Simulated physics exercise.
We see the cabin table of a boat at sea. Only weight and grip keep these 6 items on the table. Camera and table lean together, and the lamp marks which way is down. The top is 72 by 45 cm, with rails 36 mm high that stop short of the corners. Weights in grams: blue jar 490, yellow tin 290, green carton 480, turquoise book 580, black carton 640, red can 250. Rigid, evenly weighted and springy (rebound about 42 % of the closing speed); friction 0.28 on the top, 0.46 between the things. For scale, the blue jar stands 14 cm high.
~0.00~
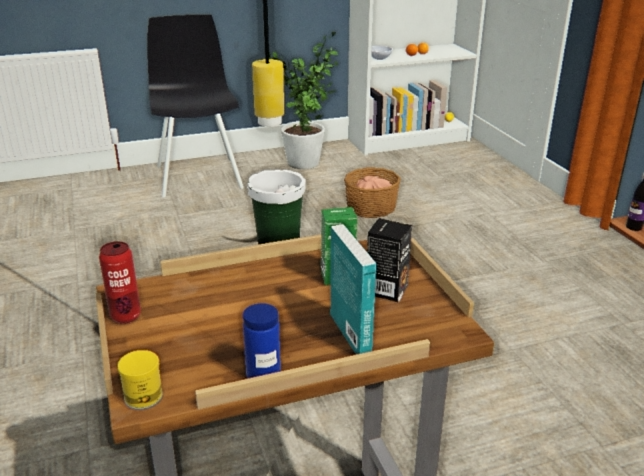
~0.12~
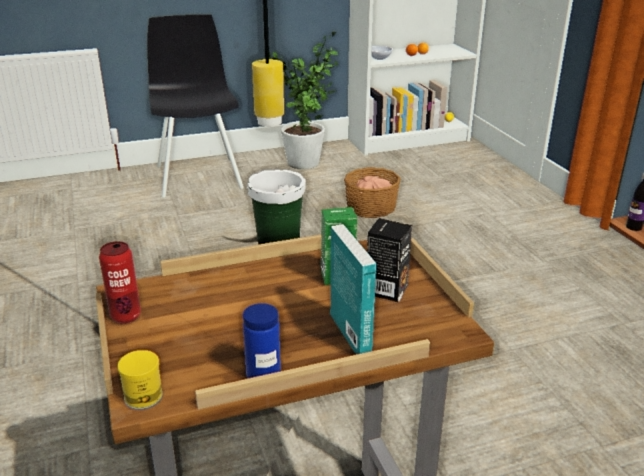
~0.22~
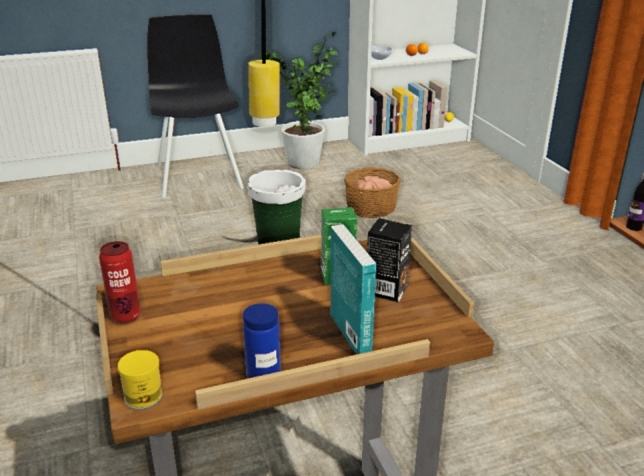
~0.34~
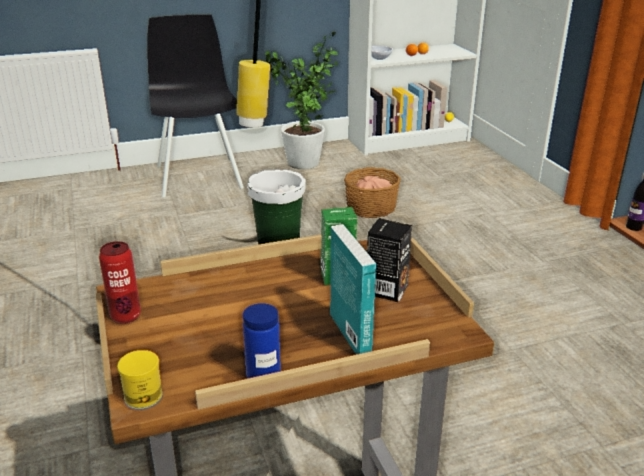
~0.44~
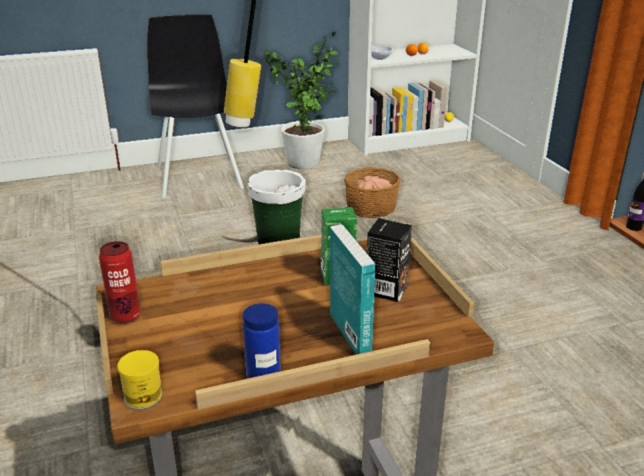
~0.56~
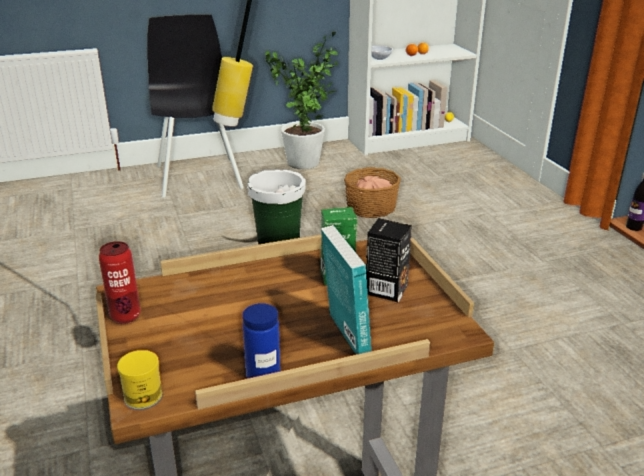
We see a railed wooden table holding a red can, yellow tin, blue jar, turquoise book and two cartons; behind it, a hanging yellow object swings gradually left, then the book tilts slightly left while the rest stay put.
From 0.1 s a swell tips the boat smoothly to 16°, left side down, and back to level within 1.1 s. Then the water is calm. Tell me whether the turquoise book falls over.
The turquoise book tips over.
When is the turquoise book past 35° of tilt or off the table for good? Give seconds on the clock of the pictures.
Near 0.7 s.
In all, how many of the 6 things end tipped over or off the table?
That comes to 2.
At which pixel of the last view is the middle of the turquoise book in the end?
Near (274, 338).
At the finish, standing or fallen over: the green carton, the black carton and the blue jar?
The green carton stays upright; the black carton is still upright; the blue jar topples.
After 0.86 s, floor tilted 11°, left side down; turquoise book 52° off its base near (295, 314); blue jar moved 3 cm.
After 1.16 s, boat level; turquoise book on its side near (274, 338); blue jar 33° off its base.
In the end (2.2 s), toppled on the table, blue jar and turquoise book; the other 4 under 5 cm from the start. At the end, from the last picture's camera, turquoise book near (274, 338).
